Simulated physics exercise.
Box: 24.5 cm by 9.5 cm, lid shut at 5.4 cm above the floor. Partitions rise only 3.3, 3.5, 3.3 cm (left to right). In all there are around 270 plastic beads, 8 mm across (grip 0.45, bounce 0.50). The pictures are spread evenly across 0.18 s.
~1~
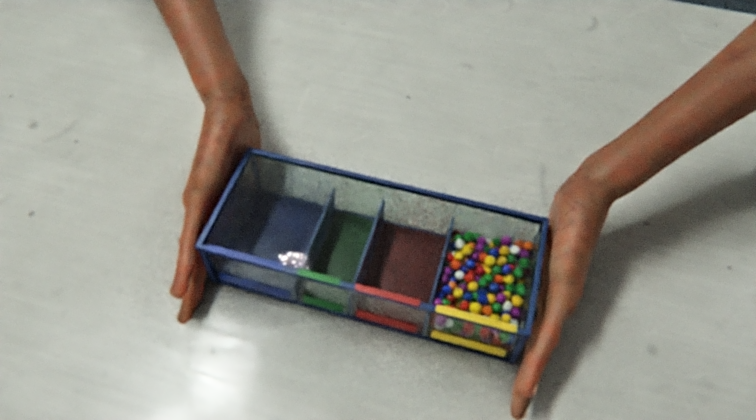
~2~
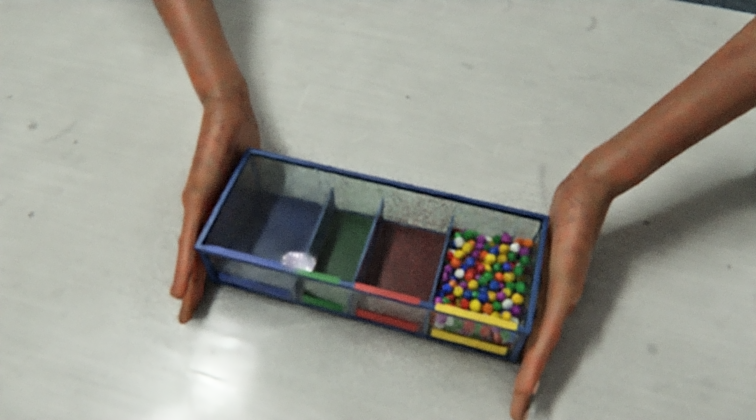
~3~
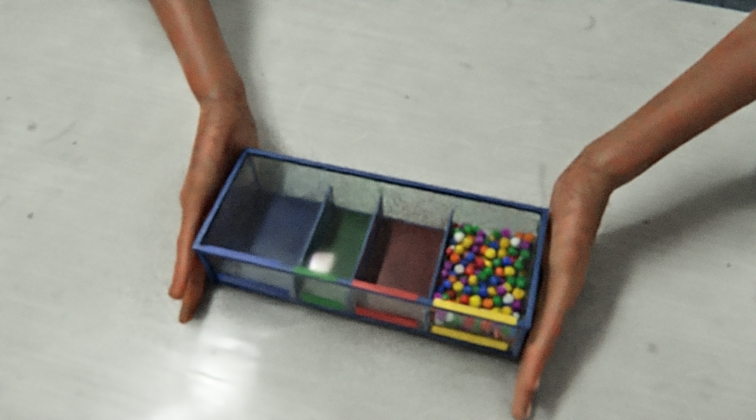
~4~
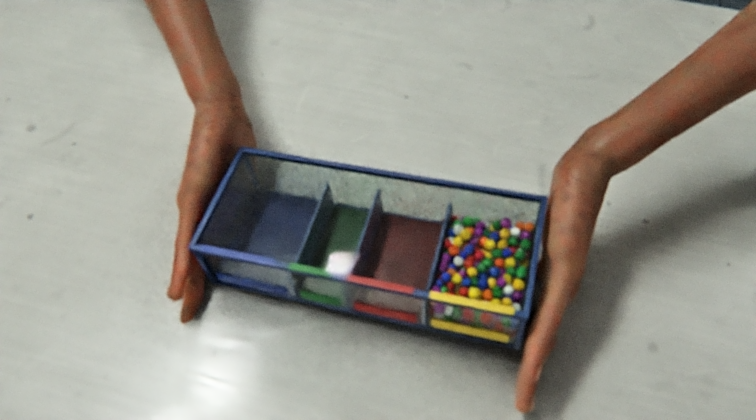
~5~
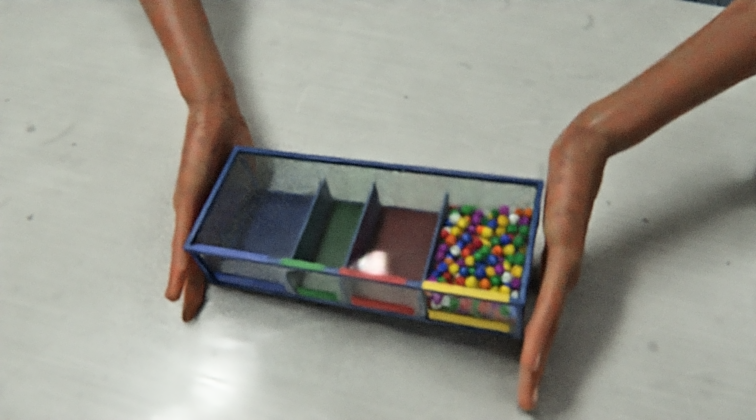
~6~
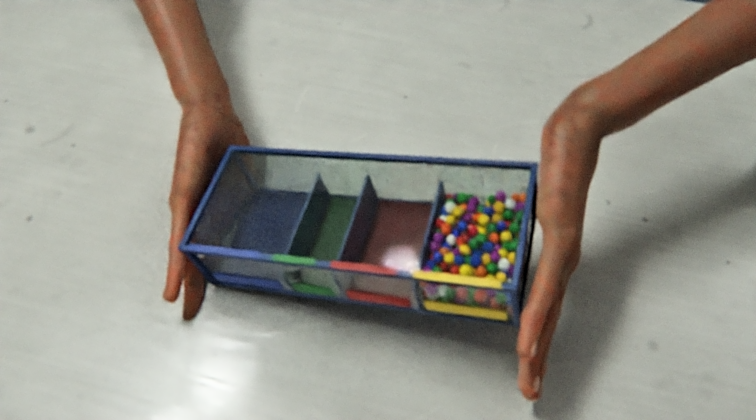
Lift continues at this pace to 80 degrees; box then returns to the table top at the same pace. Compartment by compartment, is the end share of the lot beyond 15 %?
Red compartment: Beyond; blue compartment: Beyond; green compartment: Not beyond; yellow compartment: Beyond.
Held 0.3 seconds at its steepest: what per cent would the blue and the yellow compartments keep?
In that case blue keeps 45% and yellow keeps 30%.
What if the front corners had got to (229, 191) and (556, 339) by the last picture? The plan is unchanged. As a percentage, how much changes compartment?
Roughly 0 per cent.
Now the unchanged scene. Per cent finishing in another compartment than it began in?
I'd say close to 60 percent.
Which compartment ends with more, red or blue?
The blue one.
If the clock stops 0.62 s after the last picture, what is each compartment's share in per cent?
Red 15 %, blue 5 %, green 5 %, yellow 75 %.
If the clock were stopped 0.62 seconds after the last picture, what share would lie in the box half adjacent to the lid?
60 per cent, give or take.
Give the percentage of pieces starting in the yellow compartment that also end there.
Something like 40 in a hundred.
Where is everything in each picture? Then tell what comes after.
In the first picture, box tilt 0 degrees, front corners at (203, 246) and (525, 331); yellow 100 %.
In the second picture, box tilt 1 degrees, front corners at (202, 246) and (525, 329).
In the third picture, box tilt 2 degrees, front corners at (200, 246) and (525, 323).
In the fourth picture, box tilt 6 degrees, front corners at (196, 246) and (523, 313), lowest corner left front.
In the fifth picture, box tilt 10 degrees, front corners at (191, 246) and (519, 300), lowest corner left front.
In the sixth picture, box tilt 14 degrees, front corners at (186, 246) and (512, 285), lowest corner left front; yellow 100 %.
Then, 0.62 s after the last picture, tilt 80 degrees; red 15 %, blue 5 %, green 5 %, yellow 75 %.
Then, 1.03 s after the last picture, tilt 35 degrees; red 20 %, blue 30 %, green 10 %, yellow 40 %.
Then, 1.53 s after the last picture, tilt 0 degrees; red 20 %, blue 30 %, green 10 %, yellow 40 %.
In the end, red 20 %, blue 30 %, green 10 %, yellow 40 %.
